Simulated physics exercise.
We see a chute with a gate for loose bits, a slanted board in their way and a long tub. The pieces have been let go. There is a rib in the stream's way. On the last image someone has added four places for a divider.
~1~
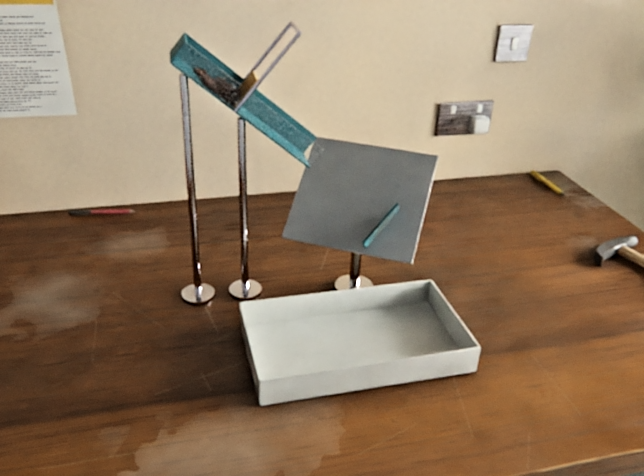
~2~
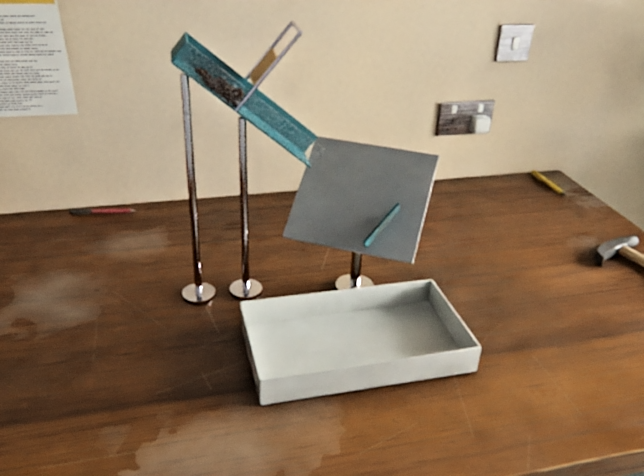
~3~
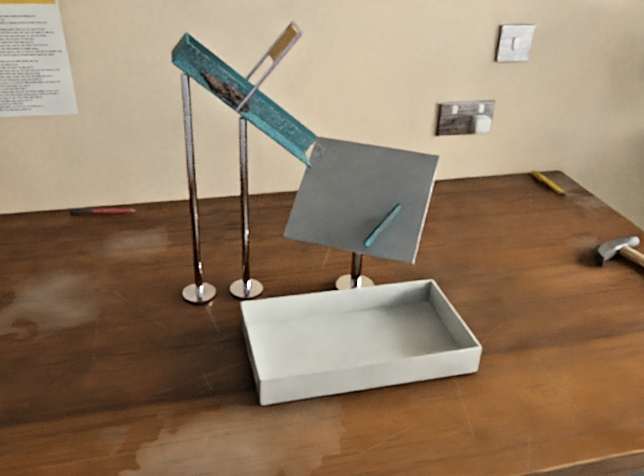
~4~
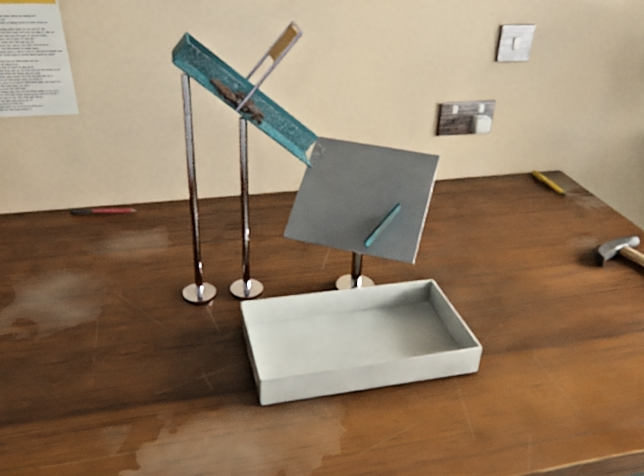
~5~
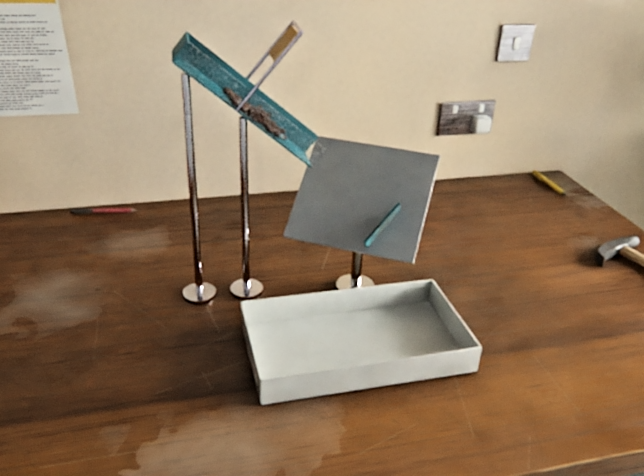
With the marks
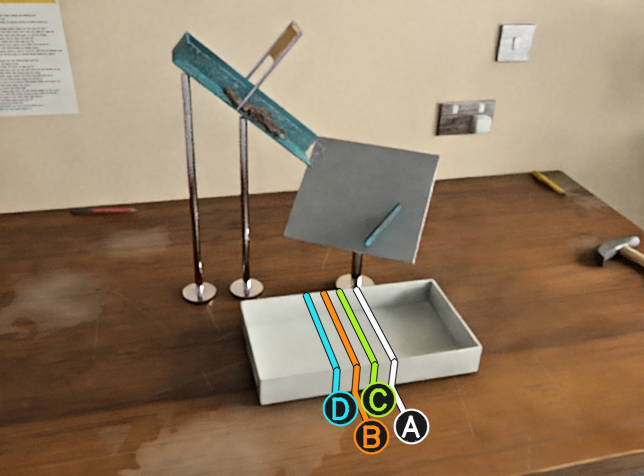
On a wooden tabletop, a gate rises on a teal chute and dark loose bits slide down toward a tilted grey board.
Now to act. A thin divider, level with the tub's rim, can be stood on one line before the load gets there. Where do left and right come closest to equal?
Go for B.
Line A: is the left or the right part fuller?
Left.
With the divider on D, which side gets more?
Right.
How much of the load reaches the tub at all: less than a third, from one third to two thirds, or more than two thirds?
More than two thirds.
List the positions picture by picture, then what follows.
The first frame shows load behind the gate (223, 86), allspice berries; lip of the chute (306, 161), sloping fairly steeply.
The second frame shows middle of the board (362, 195), tilted fairly steeply; middle of its low edge (346, 249); of its high edge (376, 145).
The third frame shows front corners of the tub (261, 380) and (481, 347), empty; front of the load (245, 106).
The fourth frame shows middle of the load (241, 104); its front (260, 118), roughly a third of the way to the lip; rib from (399, 203) to (365, 242).
The fifth frame shows middle of the load (254, 113); its front (284, 138), roughly two thirds of the way to the lip.
On the marked copy, line A crosses the front rim at (394, 360); line B crosses the front rim at (356, 365); line C crosses the front rim at (374, 363); line D crosses the front rim at (336, 368).
With A, of what is caught, almost all on the left of the divider, just a few on the right.
With B, of what is caught, roughly half on the left of the divider, roughly half on the right.
With C, of what is caught, almost all on the left of the divider, about a tenth on the right.
With D, of what is caught, about a tenth on the left of the divider, the larger part on the right.
